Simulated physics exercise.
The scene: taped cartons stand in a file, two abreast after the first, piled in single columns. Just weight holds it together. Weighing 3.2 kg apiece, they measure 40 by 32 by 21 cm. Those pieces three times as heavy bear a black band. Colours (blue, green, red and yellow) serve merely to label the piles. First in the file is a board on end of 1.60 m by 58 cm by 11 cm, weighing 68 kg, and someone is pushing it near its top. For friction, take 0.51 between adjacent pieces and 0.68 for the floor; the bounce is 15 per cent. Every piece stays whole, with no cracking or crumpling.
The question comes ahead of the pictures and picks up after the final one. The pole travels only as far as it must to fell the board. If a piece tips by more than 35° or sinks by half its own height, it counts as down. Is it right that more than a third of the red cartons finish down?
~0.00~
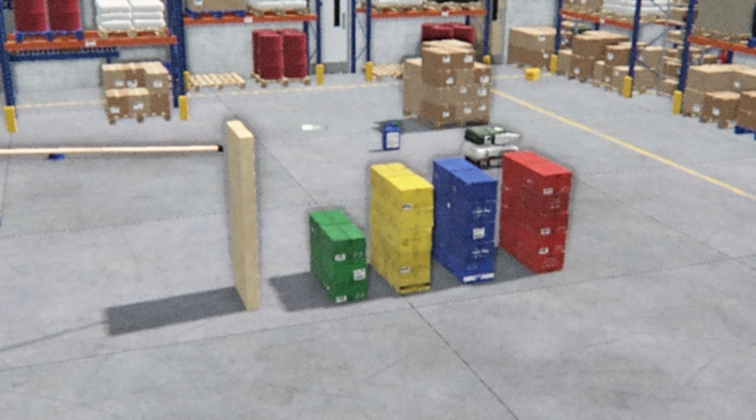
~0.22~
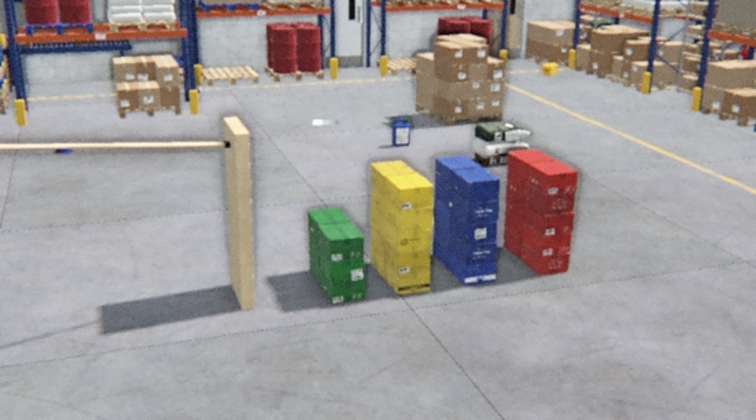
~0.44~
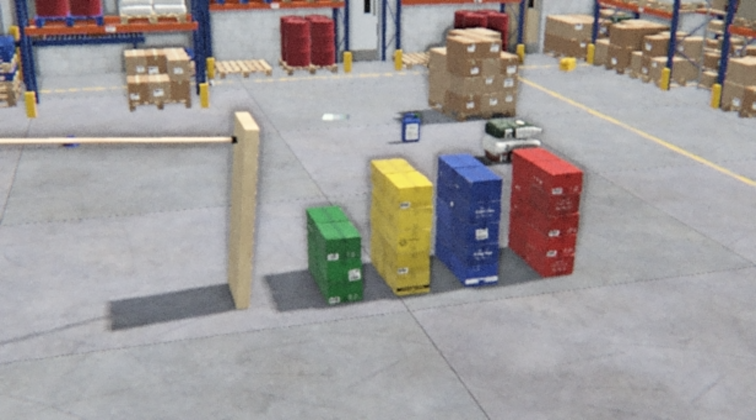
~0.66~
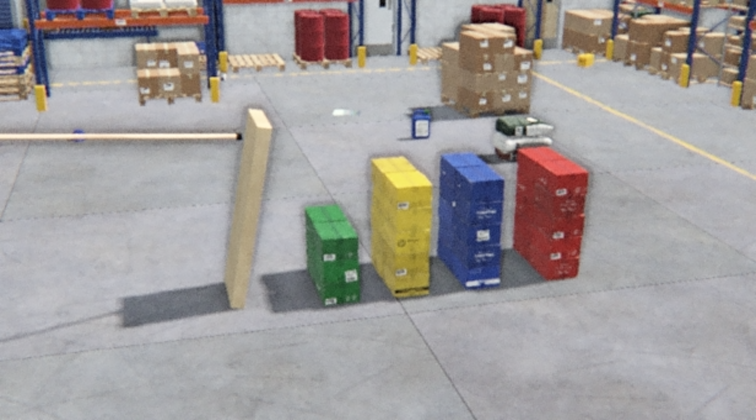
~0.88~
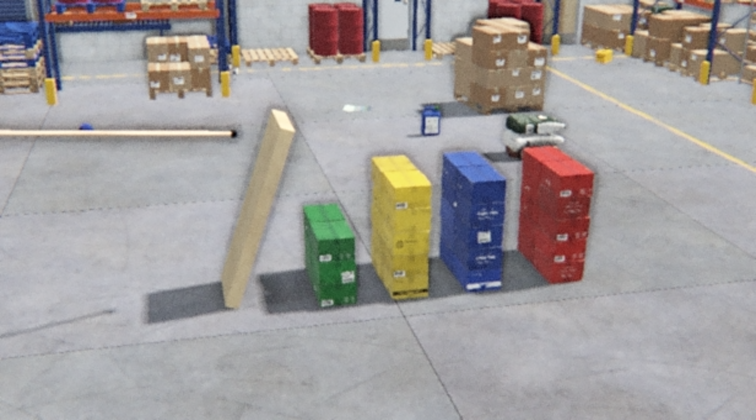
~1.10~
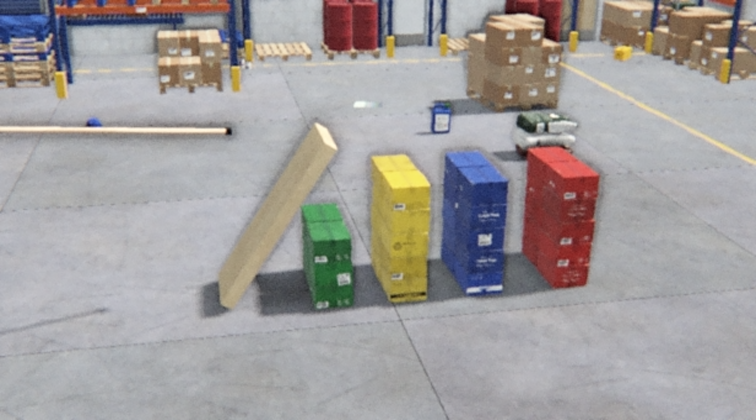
No, fewer than a third do.
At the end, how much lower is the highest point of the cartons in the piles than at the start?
Around 0 centimetres.
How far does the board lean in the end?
About 50° from upright.
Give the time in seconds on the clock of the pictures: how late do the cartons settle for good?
Close to 2.0 s.
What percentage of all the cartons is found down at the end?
The share is about 0 in a hundred.
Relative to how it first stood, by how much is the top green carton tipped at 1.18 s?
Angle at that time, about 0 degrees.
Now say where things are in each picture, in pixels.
In the first frame (places mark the middle of the side facing us; the camera moves round a little), pole end (220, 149) 9 cm short, board 0° from upright; top red carton (558, 184); top green carton (350, 250); the rest undisturbed.
In the second frame, pole end (227, 145) 9 mm in, board 0° from upright; top red carton (563, 184).
In the third frame, pole end (234, 141) 11 cm in, board 5° from upright; top red carton (567, 184); the rest undisturbed.
In the fourth frame, pole end (239, 138) 19 cm in, stopped, board 10° from upright; top red carton (572, 184); the rest undisturbed.
In the fifth frame, pole end (234, 135) 19 cm in, stopped, board 19° from upright; top red carton (577, 186); the rest undisturbed.
In the sixth frame, pole end (228, 133) 19 cm in, stopped, board 33° from upright; top red carton (581, 188); top blue carton (490, 194); the rest undisturbed.
After 1.18 s, board 42° from upright; none of the 10 red cartons down (0 of 36 in all colours); top red carton unmoved.
After 1.28 s, board 51° from upright; none of the 10 red cartons down (0 of 36 in all colours); top red carton unmoved; top green carton shifted 41 mm.
After 1.44 s, board 56° from upright; none of the 10 red cartons down (0 of 36 in all colours); top red carton unmoved; top yellow carton shifted 6 cm.
At rest (2.0 s), board 50° from upright; none of the 10 red cartons down (0 of 36 in all colours); top red carton unmoved; top green carton shifted 10 cm. That is 0 per cent. As the last picture would show them, middles, top red carton near (572, 180), top green carton near (339, 239).
